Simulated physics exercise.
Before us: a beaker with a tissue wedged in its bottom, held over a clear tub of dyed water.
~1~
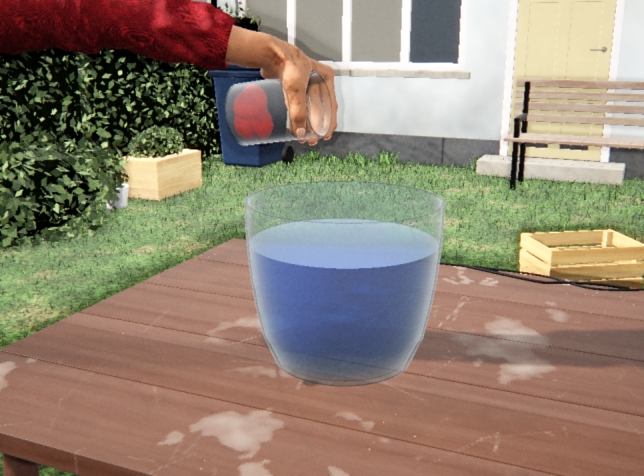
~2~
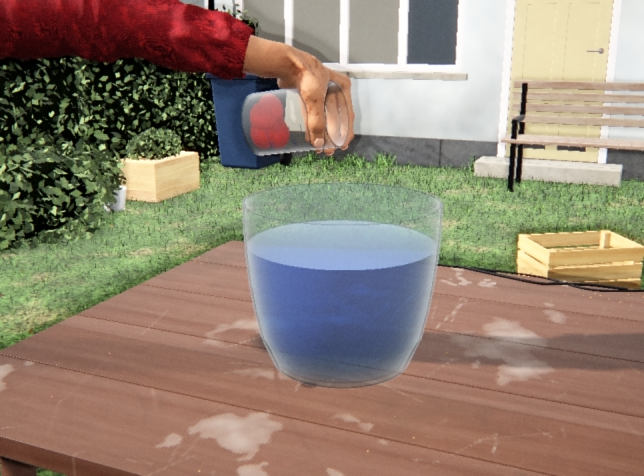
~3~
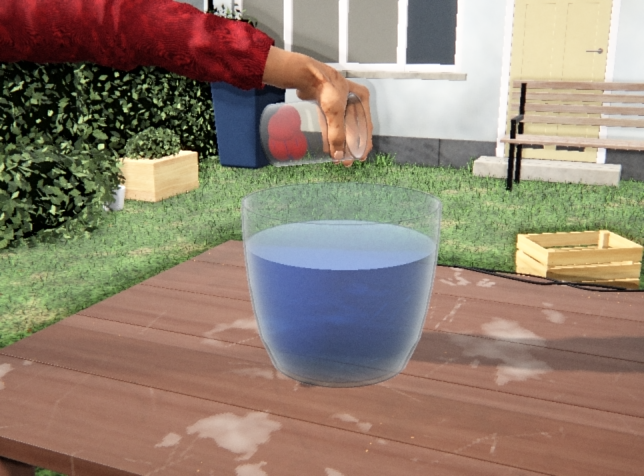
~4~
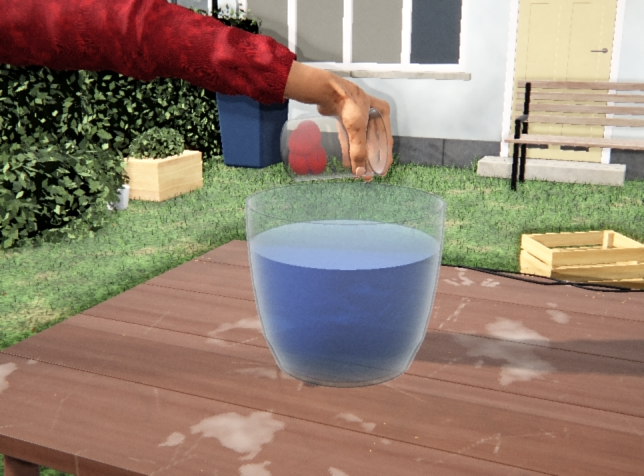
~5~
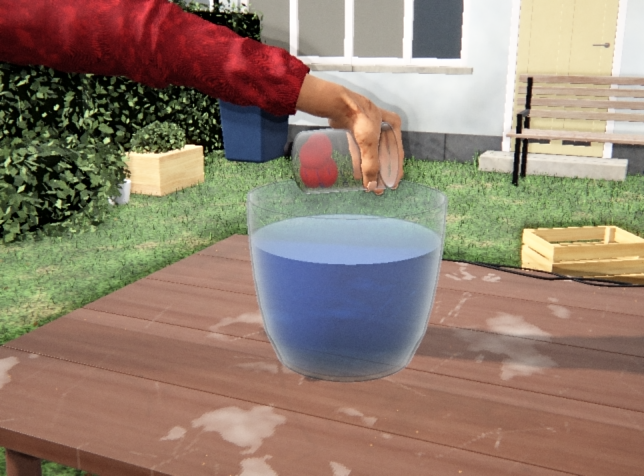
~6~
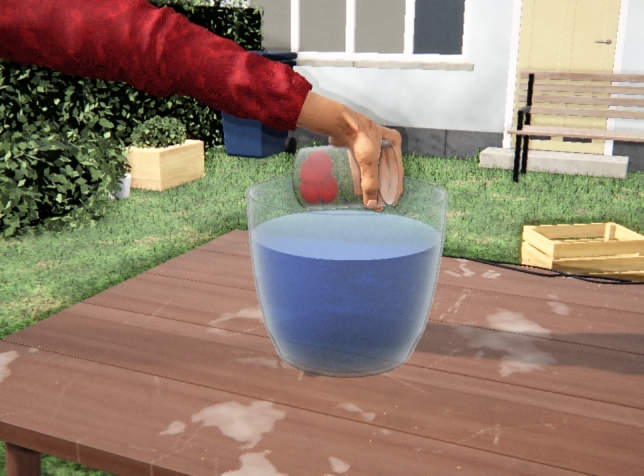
To begin with, a red-sleeved arm reaches in from the left, holding a clear beaker on its side, with red tissue in its closed end, above a clear tub of blue water. The hand moves the beaker rightward and downward, then lowers it further until it is just over the water.
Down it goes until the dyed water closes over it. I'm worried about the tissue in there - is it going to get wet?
Drenched.
Next, the beaker enters the dyed water.
After that, dyed water pours in as the air escapes.
Finally, the beaker is under, flooded, and the tissue is wet.
